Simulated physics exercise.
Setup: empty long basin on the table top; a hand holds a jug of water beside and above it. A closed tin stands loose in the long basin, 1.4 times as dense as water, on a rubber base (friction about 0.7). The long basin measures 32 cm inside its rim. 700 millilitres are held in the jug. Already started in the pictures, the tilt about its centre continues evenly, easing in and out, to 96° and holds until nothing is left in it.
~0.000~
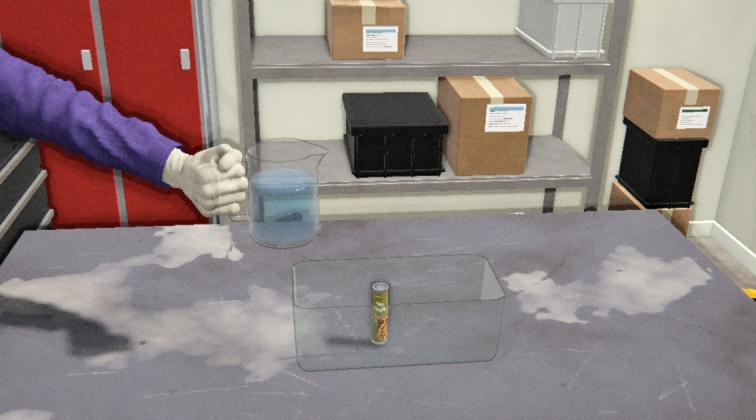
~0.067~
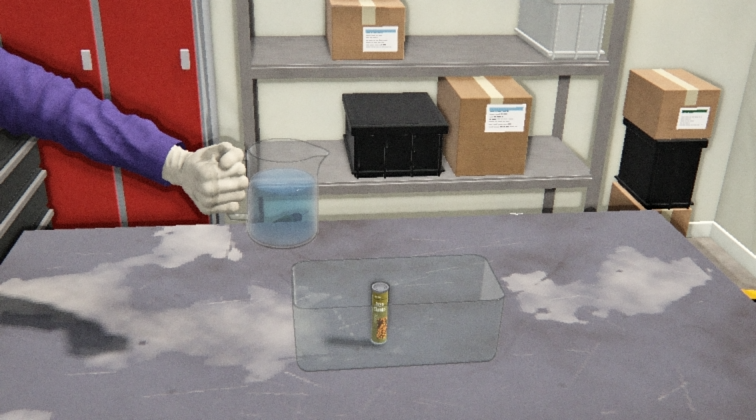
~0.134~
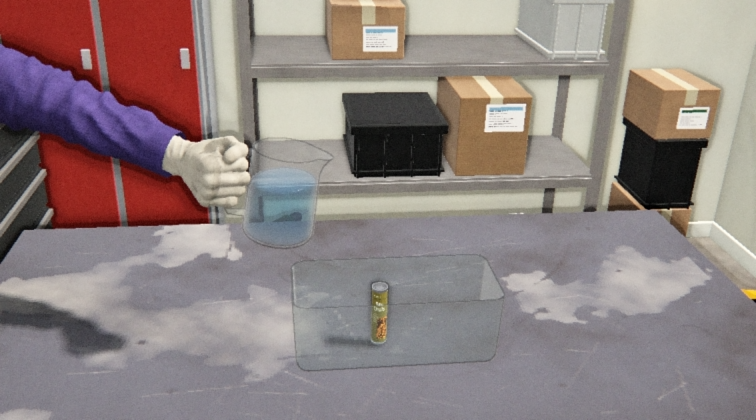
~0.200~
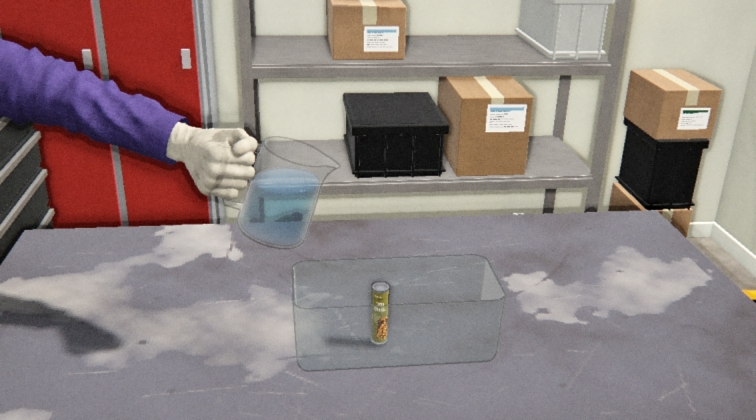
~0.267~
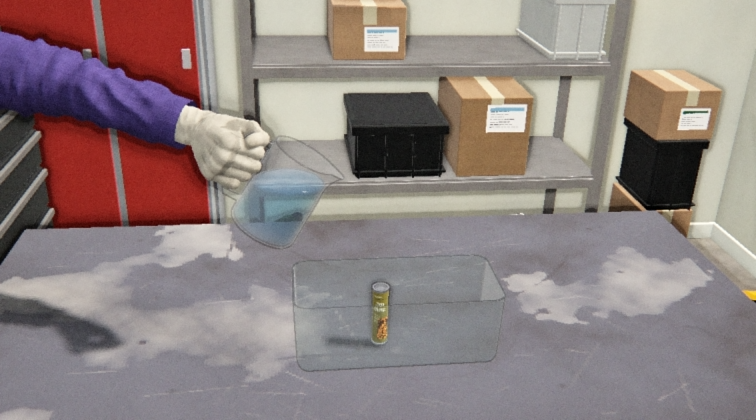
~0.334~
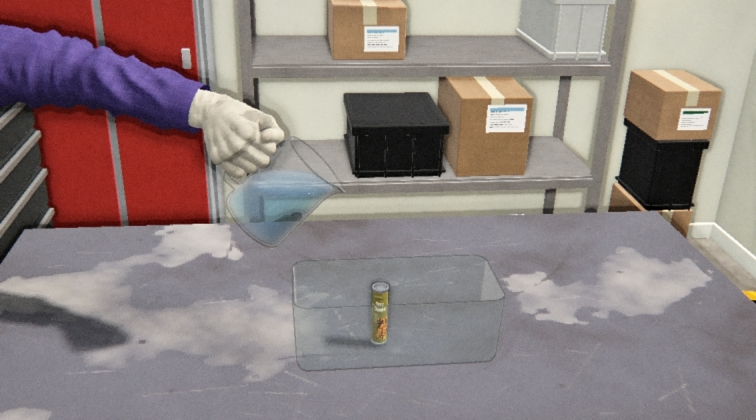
In a storeroom with red lockers at left and shelves of boxes behind, a fixed, slightly raised view looks across a worn grey tabletop. A small yellow-and-orange tin stands inside a clear, empty long basin, while a white-gloved hand in a purple sleeve holds a clear jug of blue water above and to the left. The hand steadily tilts the jug rightward, its water shifting inside.
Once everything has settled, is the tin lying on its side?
Yes, looks like it can't take it.
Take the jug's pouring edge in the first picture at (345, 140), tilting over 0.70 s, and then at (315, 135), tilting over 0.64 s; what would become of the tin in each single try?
In the first try it remains standing; in the second it comes down.
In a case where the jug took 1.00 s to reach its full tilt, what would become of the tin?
Outcome - the tin ends up overturned.
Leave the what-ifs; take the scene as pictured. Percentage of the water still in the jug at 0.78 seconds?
34 in a hundred, give or take.
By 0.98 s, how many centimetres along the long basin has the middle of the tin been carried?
Near 0 cm.
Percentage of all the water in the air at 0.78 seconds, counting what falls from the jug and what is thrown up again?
About 22 percent.
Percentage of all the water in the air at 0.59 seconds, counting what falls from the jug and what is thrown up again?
Some 20 % is the figure.
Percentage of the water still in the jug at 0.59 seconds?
Still held: Roughly 74 % of the total.
After 0.59 s the tilt is 91° and 75 per cent is still to pour; the tin stands where it began.
After 0.78 s the tilt is 96° and 35 per cent is still to pour; the tin stands where it began.
After 0.98 s the tilt is 96° and 16 per cent is still to pour; the tin stands where it began.
After 1.20 s the tilt is 96° and 7 per cent is still to pour; the tin leans 47°.
In the end the tin lies on its side.
